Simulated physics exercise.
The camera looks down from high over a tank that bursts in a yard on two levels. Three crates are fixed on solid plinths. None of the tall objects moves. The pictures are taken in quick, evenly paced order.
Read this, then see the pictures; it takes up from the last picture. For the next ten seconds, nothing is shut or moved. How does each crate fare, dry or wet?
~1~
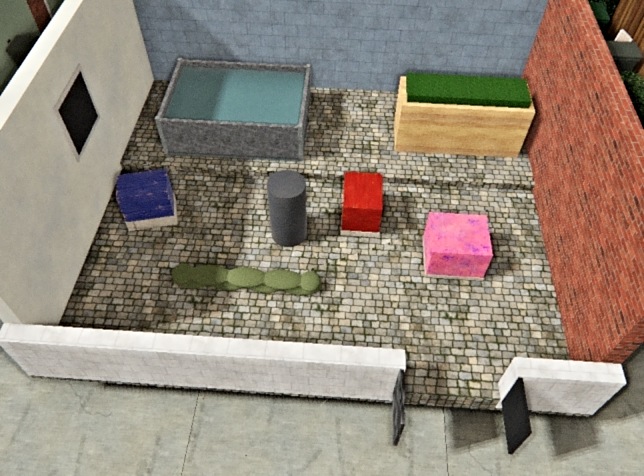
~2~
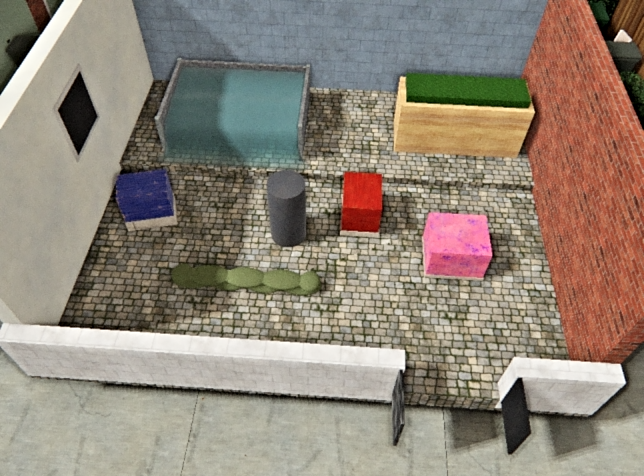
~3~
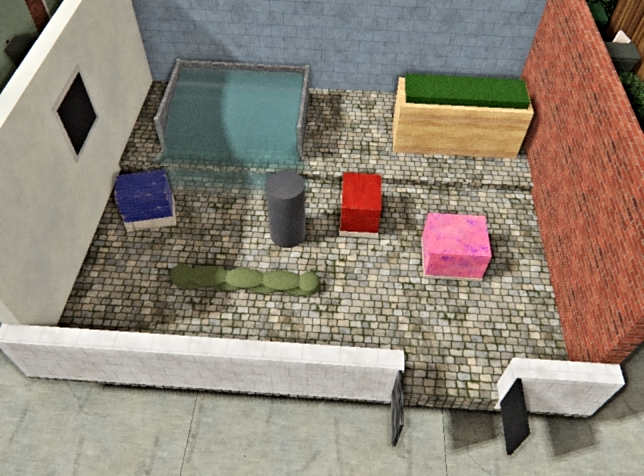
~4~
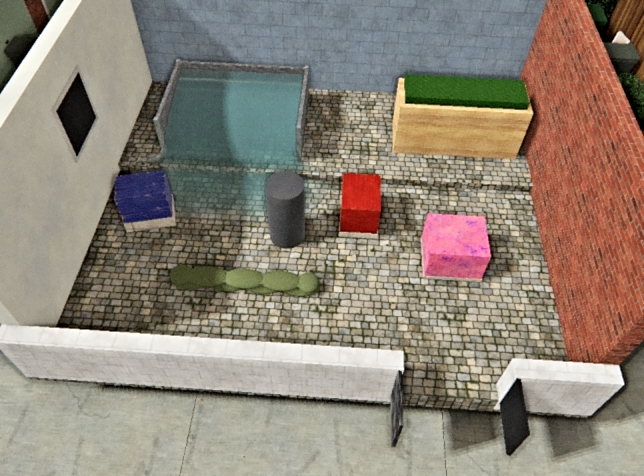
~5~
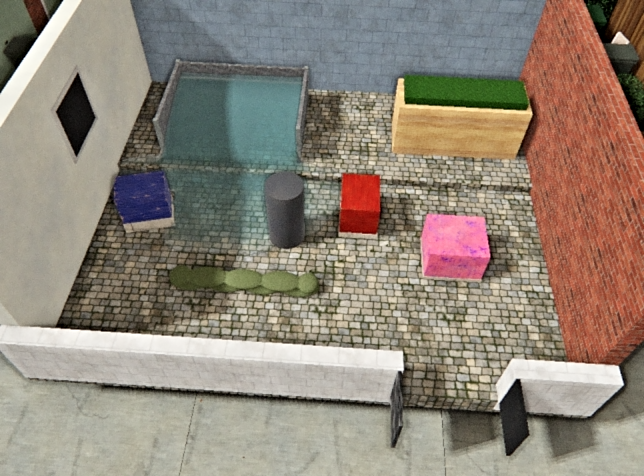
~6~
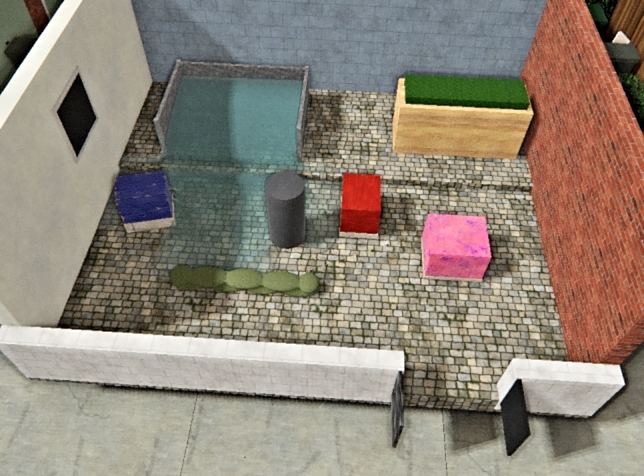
The pink crate comes out wet. The blue crate comes out wet. The red crate comes out wet.
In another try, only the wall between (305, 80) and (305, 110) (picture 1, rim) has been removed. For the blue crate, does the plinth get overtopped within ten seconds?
Blue: Not reached.
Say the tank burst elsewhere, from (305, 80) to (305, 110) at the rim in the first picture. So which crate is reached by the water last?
The blue crate, by my reading.
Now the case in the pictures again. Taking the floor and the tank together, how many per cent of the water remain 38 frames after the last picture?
Some 96 per cent.
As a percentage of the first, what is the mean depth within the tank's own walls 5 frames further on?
Around 40 percent.
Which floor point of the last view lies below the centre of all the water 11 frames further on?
Centre point: Around (220, 225).
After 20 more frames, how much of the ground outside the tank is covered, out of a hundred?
About 65 per cent.
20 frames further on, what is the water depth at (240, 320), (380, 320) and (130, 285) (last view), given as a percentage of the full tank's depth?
First spot roughly 8 %, second 10 %, third 25 %.
A moment on, water covers 35 % of the floor; the pink crate not reached, the blue crate water round its plinth, the red crate water round its plinth.
Next, water covers 50 % of the floor; the pink crate water round its plinth, the blue crate water round its plinth, the red crate water round its plinth.
Then, water covers 65 % of the floor; the pink crate water round its plinth, the blue crate water round its plinth, the red crate water round its plinth.
Later, water covers 75 % of the floor; the pink crate water round its plinth, the blue crate water round its plinth, the red crate water round its plinth.
In the end, water covers 80 % of the floor; the pink crate was topped, the blue crate was topped, the red crate was topped.
